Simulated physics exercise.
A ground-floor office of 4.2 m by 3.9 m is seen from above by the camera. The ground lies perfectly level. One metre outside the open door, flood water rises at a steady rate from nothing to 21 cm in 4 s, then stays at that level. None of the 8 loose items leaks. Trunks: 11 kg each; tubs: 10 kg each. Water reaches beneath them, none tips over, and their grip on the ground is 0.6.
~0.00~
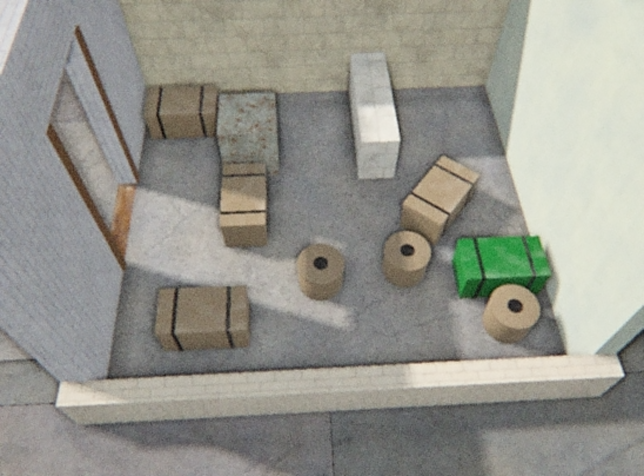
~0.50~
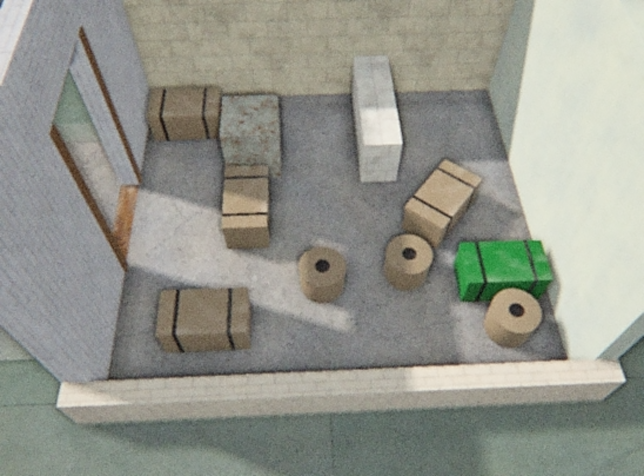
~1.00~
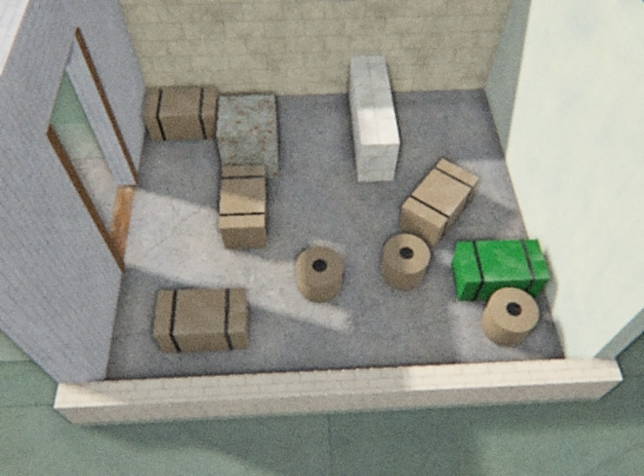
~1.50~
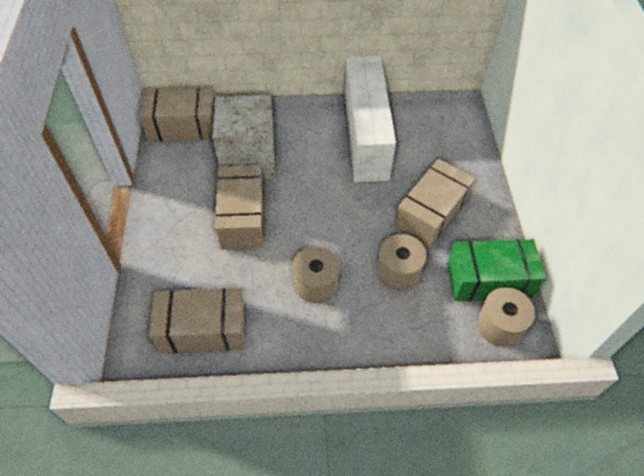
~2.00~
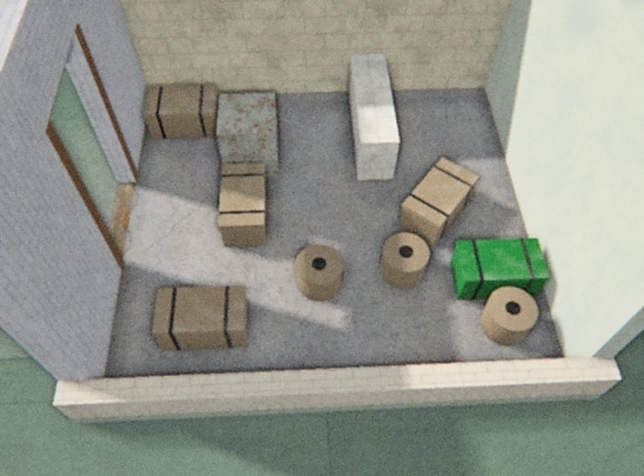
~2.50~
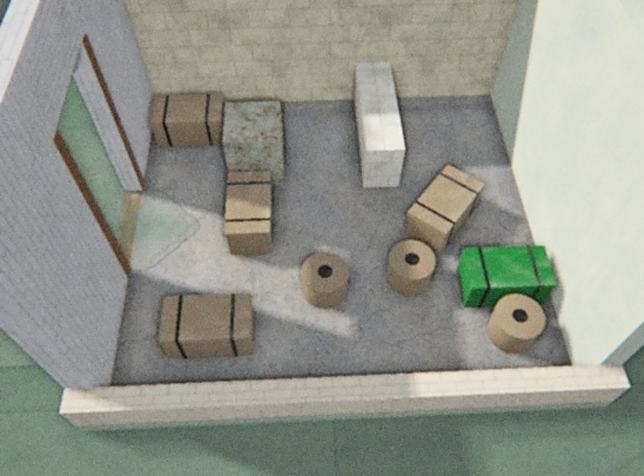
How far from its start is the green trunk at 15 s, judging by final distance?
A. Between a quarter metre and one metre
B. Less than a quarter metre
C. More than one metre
Between a quarter metre and one metre (A).
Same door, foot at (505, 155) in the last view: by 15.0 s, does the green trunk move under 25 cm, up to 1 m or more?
Under that change the green trunk is pushed a bit.
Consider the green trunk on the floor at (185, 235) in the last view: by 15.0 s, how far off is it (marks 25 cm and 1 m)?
Answer: It covers a big distance.
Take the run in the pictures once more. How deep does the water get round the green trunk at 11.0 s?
The depth there is around 12 cm.
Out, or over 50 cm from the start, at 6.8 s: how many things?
I make it 3.
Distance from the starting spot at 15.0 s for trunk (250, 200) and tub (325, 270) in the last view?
Net displacement, in order: 250 cm; 80 cm.
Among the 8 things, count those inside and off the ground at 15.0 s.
Answer: 8.
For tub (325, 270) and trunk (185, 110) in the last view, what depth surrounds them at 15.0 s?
Depth approx. 14 cm / 8 cm.
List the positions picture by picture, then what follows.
In the first frame, the green trunk at (504, 257), on the bottom; 0.0 m2 under water; 0 of 8 have shifted.
In the second frame, the green trunk at (506, 261) rests on the ground; 0.0 m2 under water; 0 of 8 have shifted.
In the third frame, the green trunk at (503, 260) rests on the ground; 0.0 m2 under water; 0 of 8 have shifted.
In the fourth frame, the green trunk at (499, 260) rests on the ground; 0.0 m2 under water; 0 of 8 have shifted.
In the fifth frame, the green trunk at (503, 259) rests on the ground; 0.0 m2 under water; 0 of 8 have shifted.
In the sixth frame, the green trunk at (509, 266) rests on the ground; 0.4 m2 under water; 0 of 8 have shifted.
After 3.5 s the green trunk is near (509, 266), 0.0 m from its start, aground; 0 afloat.
After 6.8 s the green trunk is near (510, 269), 0.0 m from its start, aground; 3 afloat.
After 11.0 s the green trunk is near (505, 247), 0.2 m from its start, afloat; 8 afloat.
After 15.0 s the green trunk is near (502, 327), 0.7 m from its start, afloat; 8 afloat.
